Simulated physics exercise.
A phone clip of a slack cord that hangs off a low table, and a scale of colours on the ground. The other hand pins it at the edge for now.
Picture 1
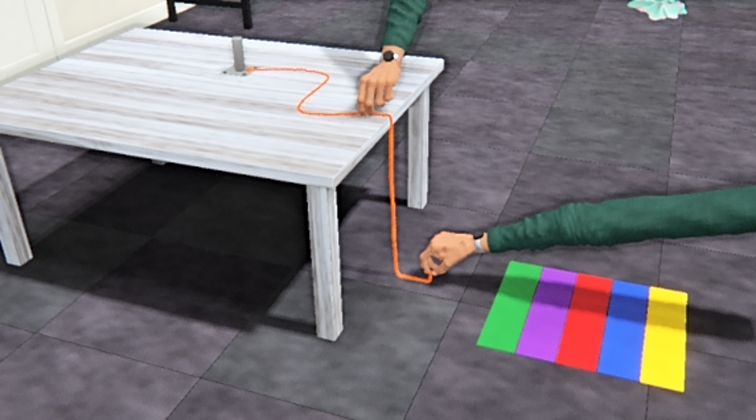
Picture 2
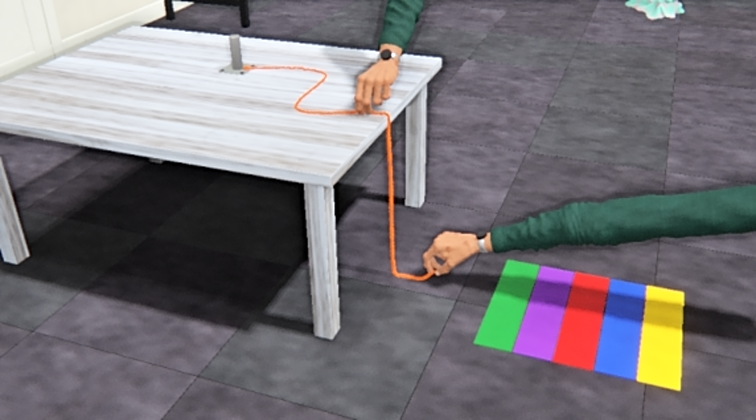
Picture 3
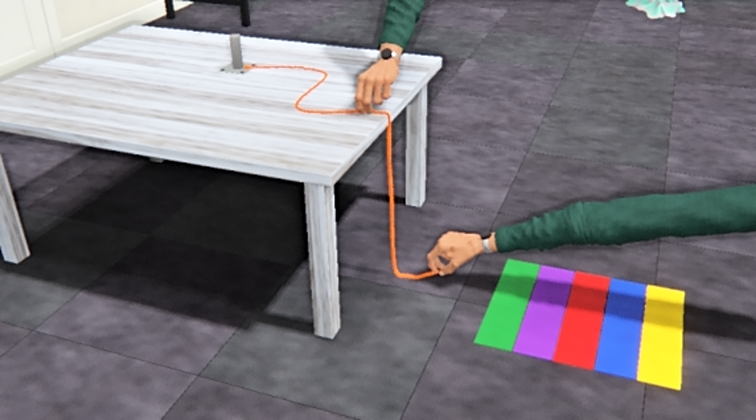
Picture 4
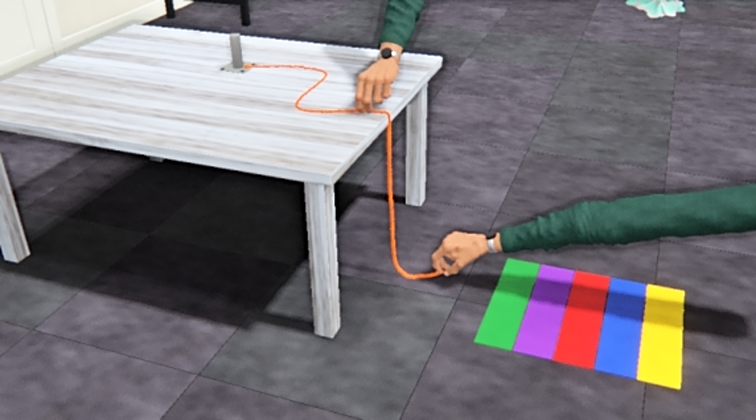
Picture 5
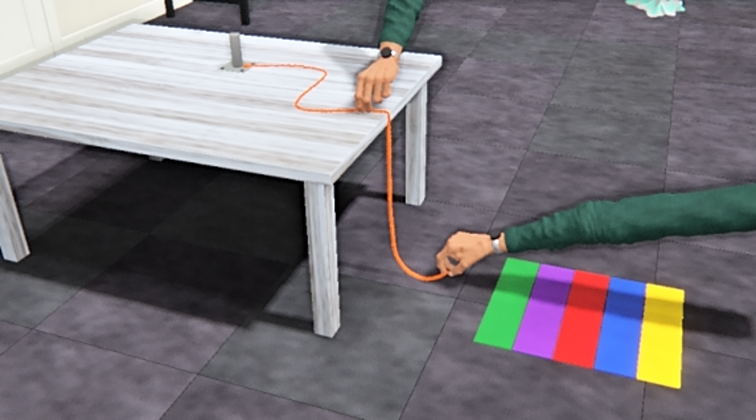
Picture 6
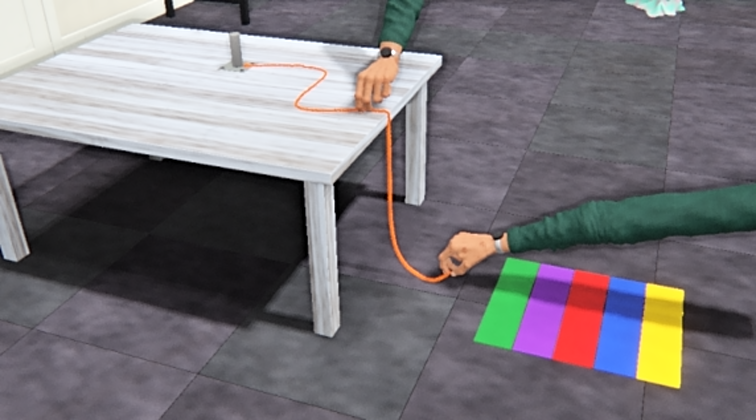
In this clip, one hand pins an orange cord at the edge of a low table while another, near the floor, draws the cord's end slightly right, beside a strip of green, purple, red, blue and yellow.
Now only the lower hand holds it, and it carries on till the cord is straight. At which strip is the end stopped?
The yellow one.
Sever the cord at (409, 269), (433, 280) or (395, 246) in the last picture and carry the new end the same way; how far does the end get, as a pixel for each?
Near (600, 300), (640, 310) and (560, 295).
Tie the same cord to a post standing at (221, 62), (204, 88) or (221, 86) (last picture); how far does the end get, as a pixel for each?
About (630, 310), (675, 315) and (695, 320).
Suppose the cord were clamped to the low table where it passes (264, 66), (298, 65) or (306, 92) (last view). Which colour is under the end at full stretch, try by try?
Taking them in turn: Yellow; yellow; red.
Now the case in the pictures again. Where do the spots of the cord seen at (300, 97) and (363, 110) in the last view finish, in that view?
At (387, 96), then (463, 147).
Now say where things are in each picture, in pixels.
In the first frame, end (431, 271); green (502, 332); purple (540, 340); red (580, 349); blue (621, 358); yellow (663, 367).
In the second frame, end (435, 271); cord through (282, 68) (324, 80) (296, 108) (372, 113) (391, 182) (392, 250).
In the third frame, end (439, 271).
In the fourth frame, end (444, 271); cord through (282, 66) (325, 78) (297, 107) (372, 112) (389, 180) (393, 249).
In the fifth frame, end (448, 272).
In the sixth frame, end (450, 272); cord through (282, 65) (324, 77) (296, 106) (372, 111) (389, 179) (396, 248).
Soon after, end near (589, 300); over red.
After that, end near (639, 310); over blue.
At the stop, end near (671, 316); over yellow. It halts on the yellow strip.
